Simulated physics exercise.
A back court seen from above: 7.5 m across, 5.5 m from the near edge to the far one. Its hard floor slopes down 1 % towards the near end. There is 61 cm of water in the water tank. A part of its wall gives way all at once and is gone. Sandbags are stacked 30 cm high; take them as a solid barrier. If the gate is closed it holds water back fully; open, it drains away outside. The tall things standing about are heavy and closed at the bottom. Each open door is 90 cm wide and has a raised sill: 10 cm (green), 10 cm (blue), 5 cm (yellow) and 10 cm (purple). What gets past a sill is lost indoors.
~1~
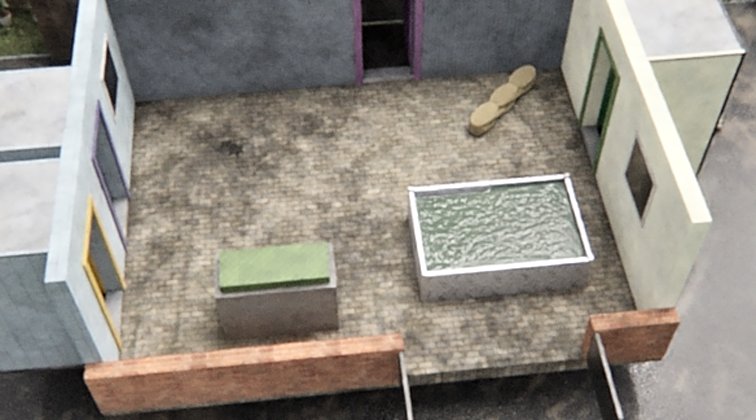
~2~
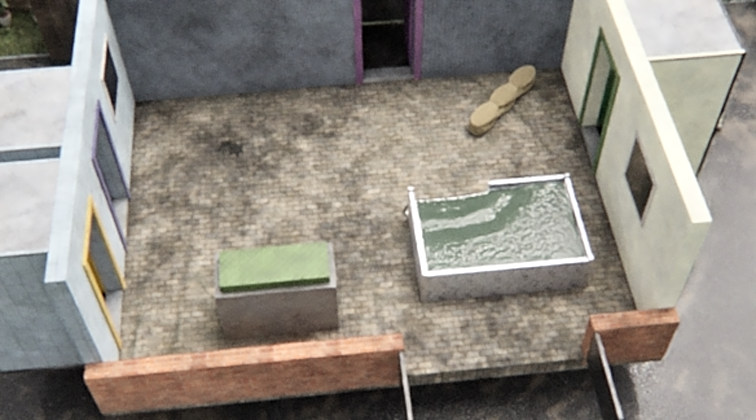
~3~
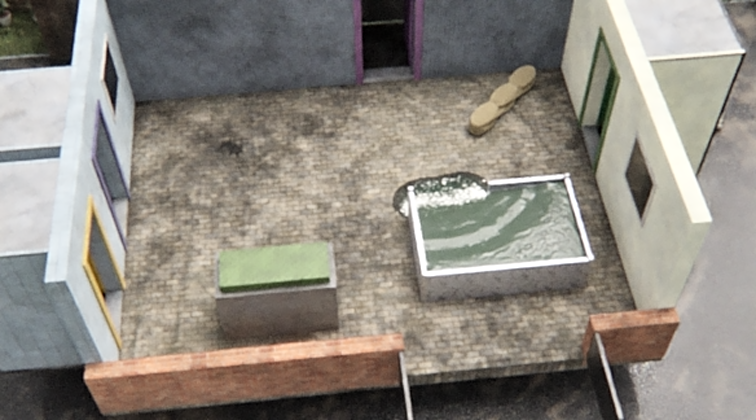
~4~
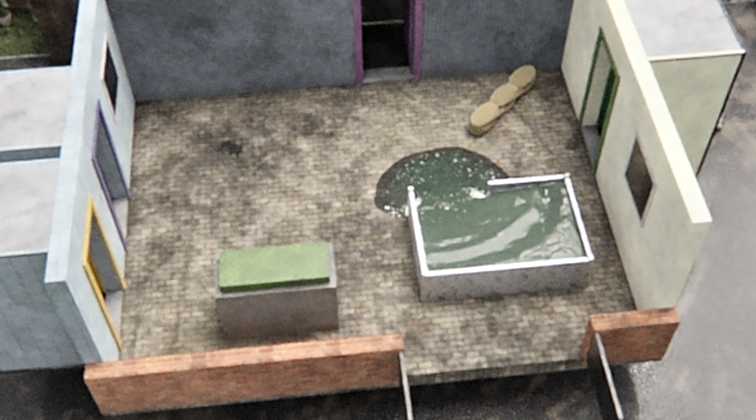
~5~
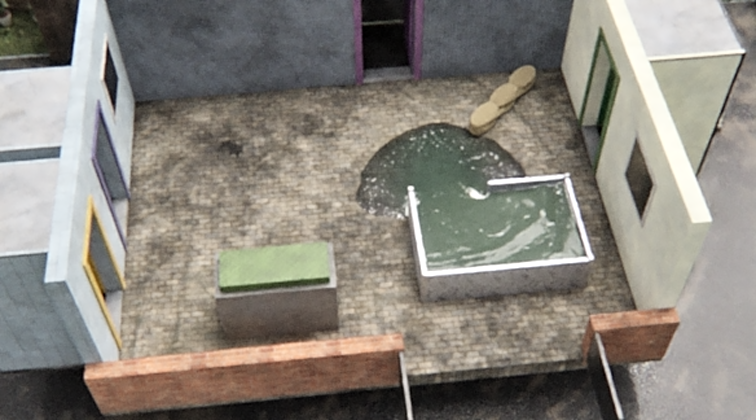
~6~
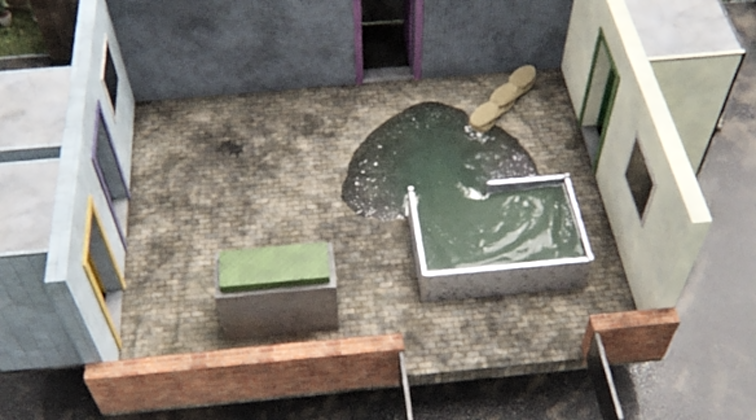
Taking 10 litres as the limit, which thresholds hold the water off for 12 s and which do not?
Within that time: At the green door it stays under the limit; at the blue door it stays under the limit; at the yellow door it passes the limit; at the purple door it goes over the limit.
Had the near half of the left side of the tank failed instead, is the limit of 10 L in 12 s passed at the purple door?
Against that limit: Purple below.
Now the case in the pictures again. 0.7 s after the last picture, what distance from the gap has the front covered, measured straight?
Roughly 3.4 m.
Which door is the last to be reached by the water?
It is the yellow one.
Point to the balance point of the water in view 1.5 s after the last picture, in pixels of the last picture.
Near (451, 198).
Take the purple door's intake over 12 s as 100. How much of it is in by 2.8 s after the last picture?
Some 80 per cent by then.
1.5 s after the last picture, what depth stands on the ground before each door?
In cm: Green 2, blue 0, yellow 0, purple 25.
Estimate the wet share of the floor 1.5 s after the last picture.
Near 35 per cent is wet.
Then, 0.7 s after the last picture water covers 25 % of the floor and is deepest (31 cm) near (435, 205); green door not reached, blue door not reached, yellow door not reached, purple door 19 cm at the sill, 15 L in.
Then, 1.5 s after the last picture water covers 35 % of the floor and is deepest (28 cm) near (424, 84); green door 2 cm at the sill, 0 L in, blue door not reached, yellow door not reached, purple door 25 cm at the sill, 76 L in.
Then, 2.8 s after the last picture water covers 40 % of the floor and is deepest (22 cm) near (515, 77); green door 5 cm at the sill, 0 L in, blue door not reached, yellow door not reached, purple door 18 cm at the sill, 141 L in.
Then, 6.3 s after the last picture water covers 70 % of the floor and is deepest (12 cm) near (118, 388); green door 4 cm at the sill, 1 L in, blue door 7 cm at the sill, 0 L in, yellow door 4 cm at the sill, 0 L in, purple door 10 cm at the sill, 175 L in.
Then, 11.3 s after the last picture water covers 95 % of the floor and is deepest (12 cm) near (118, 388); green door 4 cm at the sill, 1 L in, blue door 5 cm at the sill, 0 L in, yellow door 10 cm at the sill, 17 L in, purple door 3 cm at the sill, 176 L in.
